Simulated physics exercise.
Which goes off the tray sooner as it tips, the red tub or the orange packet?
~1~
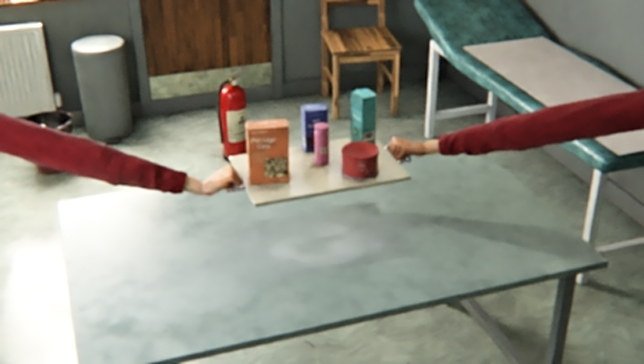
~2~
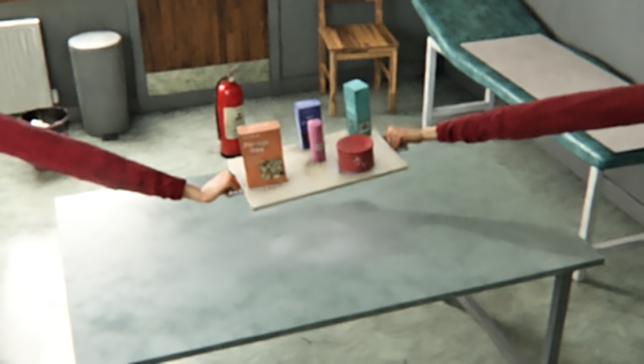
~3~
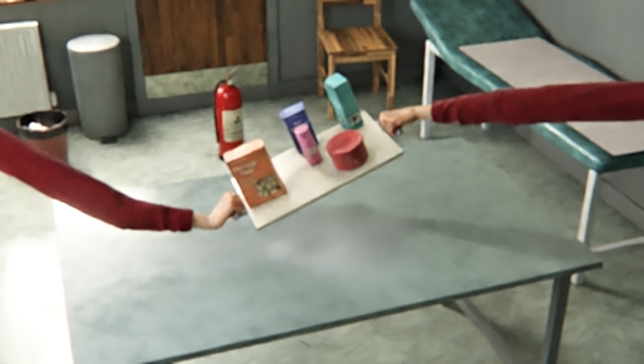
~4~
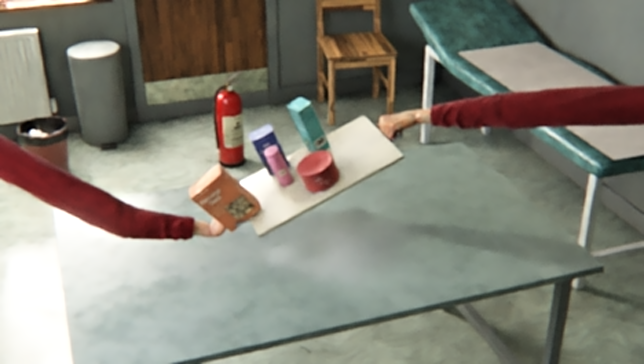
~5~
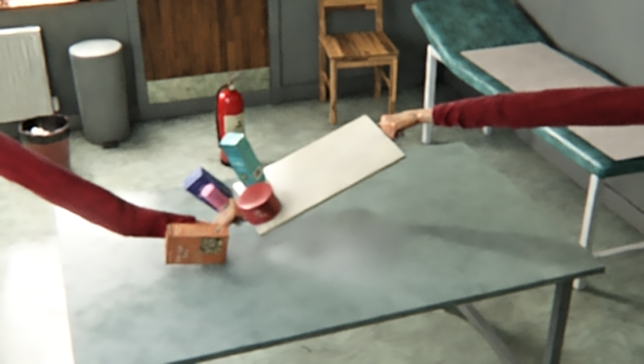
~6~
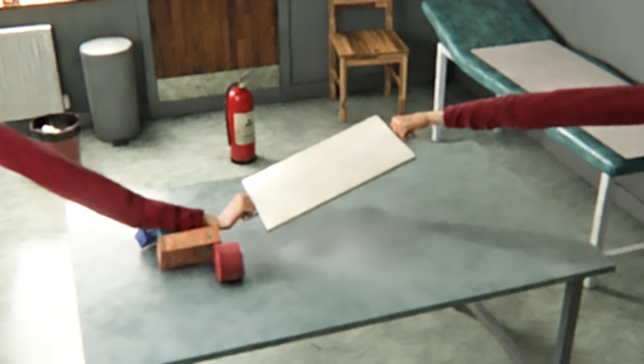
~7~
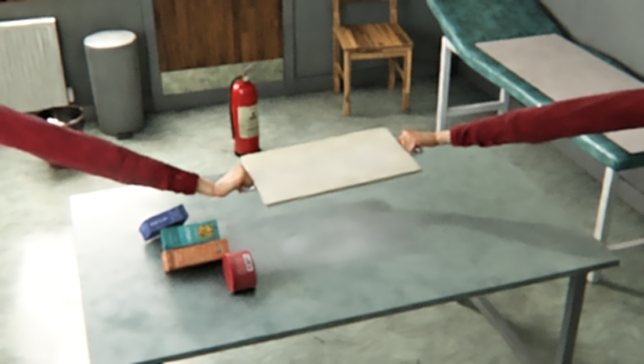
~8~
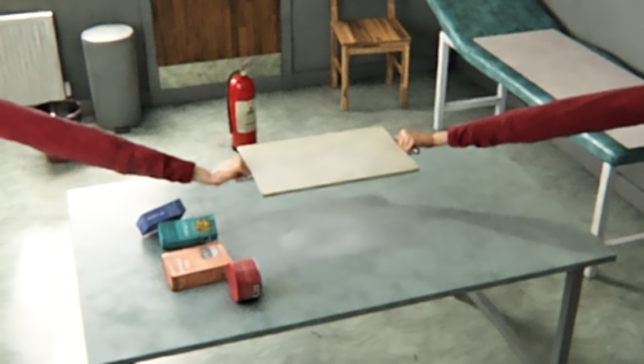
The orange packet goes first, dropping over the lowered left edge while the red tub is still on the tray.
The clip opens on two red-sleeved arms holding a flat, pale tray over a table, with an orange packet, a blue carton, a pink shaker, a turquoise carton and a red tub on it. The left edge dips, and the things lean and begin sliding left. The orange packet goes over the low edge first and drops to the table, while the others bunch up behind it. They follow it off, leaving the tray bare. The hands bring the tray back to nearly level. At the end, the two cartons and the packet lie on their sides near the red tub, with the pink shaker out of sight.
